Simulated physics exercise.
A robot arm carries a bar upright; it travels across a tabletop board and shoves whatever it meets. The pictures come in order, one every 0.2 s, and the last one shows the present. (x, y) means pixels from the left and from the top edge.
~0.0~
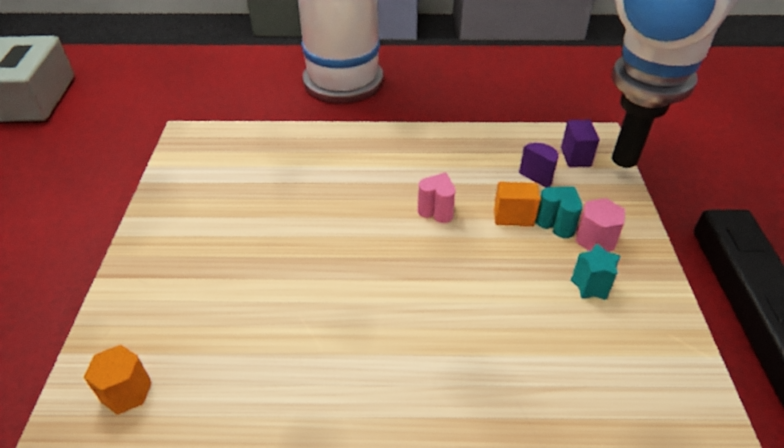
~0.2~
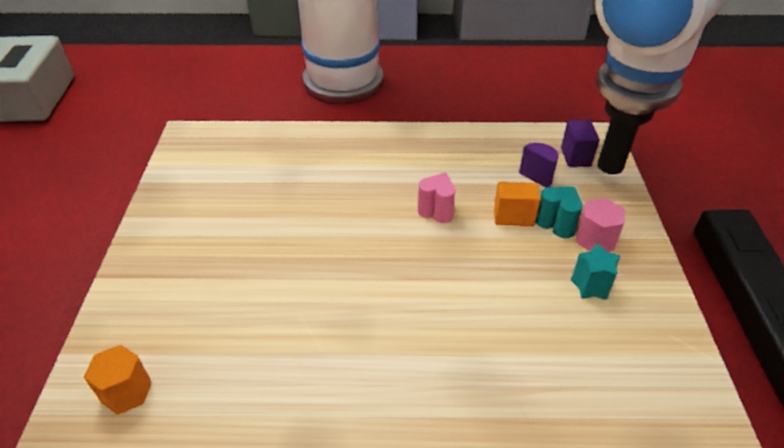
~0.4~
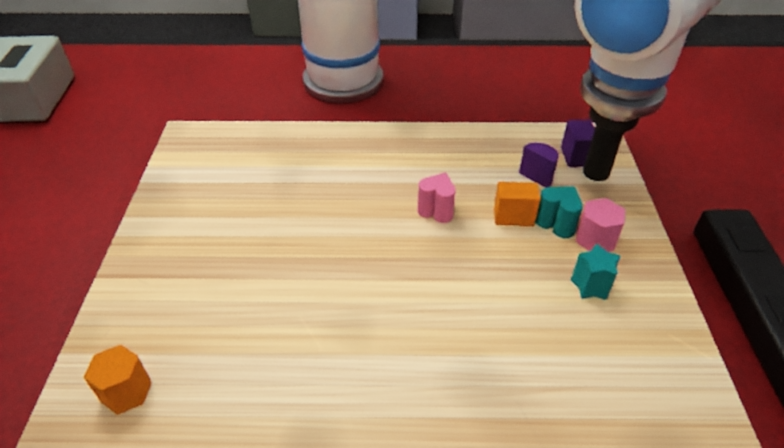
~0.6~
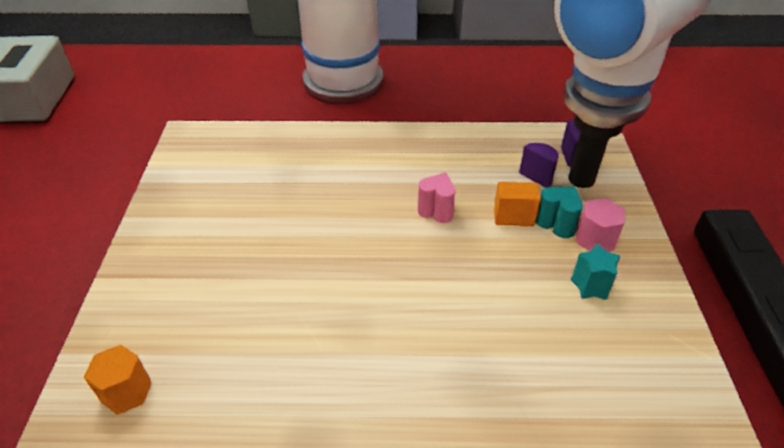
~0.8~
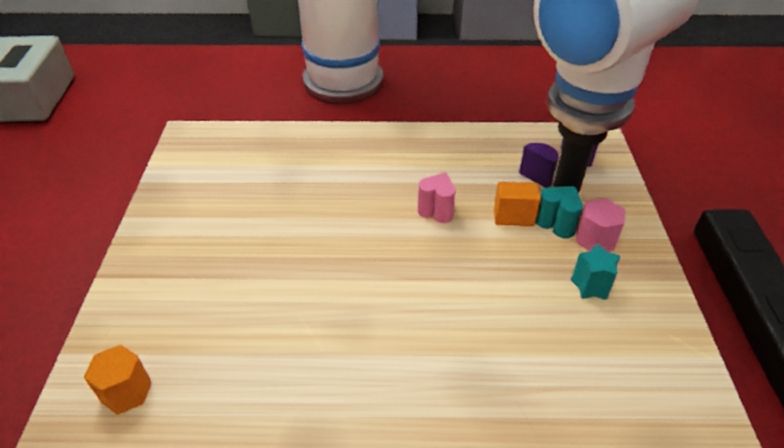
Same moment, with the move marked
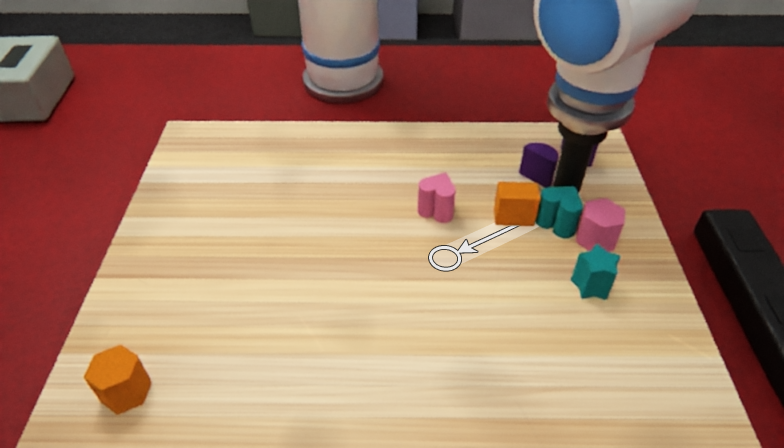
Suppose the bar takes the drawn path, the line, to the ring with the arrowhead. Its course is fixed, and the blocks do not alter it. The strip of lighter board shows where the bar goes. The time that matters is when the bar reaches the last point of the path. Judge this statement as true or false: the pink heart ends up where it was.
The statement is incorrect.
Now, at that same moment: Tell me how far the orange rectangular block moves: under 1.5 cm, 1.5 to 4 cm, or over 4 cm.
Verdict: More than 4 cm.
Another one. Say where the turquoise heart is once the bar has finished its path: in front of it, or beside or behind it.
The turquoise heart is left behind or beside.
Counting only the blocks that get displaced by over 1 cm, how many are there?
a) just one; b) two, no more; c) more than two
It's c.
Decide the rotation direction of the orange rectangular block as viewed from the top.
It makes a clockwise turn.
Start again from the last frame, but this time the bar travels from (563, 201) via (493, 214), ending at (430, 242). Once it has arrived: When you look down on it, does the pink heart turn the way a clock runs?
Yes
The line goes from (563, 201) to (445, 258).
What follows on the original path. One third of the way, bar at (529, 206); orange rectangular block at (497, 196); turquoise heart at (560, 208), turned 30° anticlockwise.
Two thirds of the way, bar at (489, 225); pink heart at (429, 182), turned 20° clockwise; orange rectangular block at (455, 205), turned 30° clockwise; turquoise heart at (560, 208), turned 30° anticlockwise.
At the end, bar at (446, 244); pink heart at (422, 181), turned 40° clockwise; orange rectangular block at (423, 209), turned 90° clockwise; purple D-shaped block unmoved; turquoise heart at (560, 208), turned 30° anticlockwise.
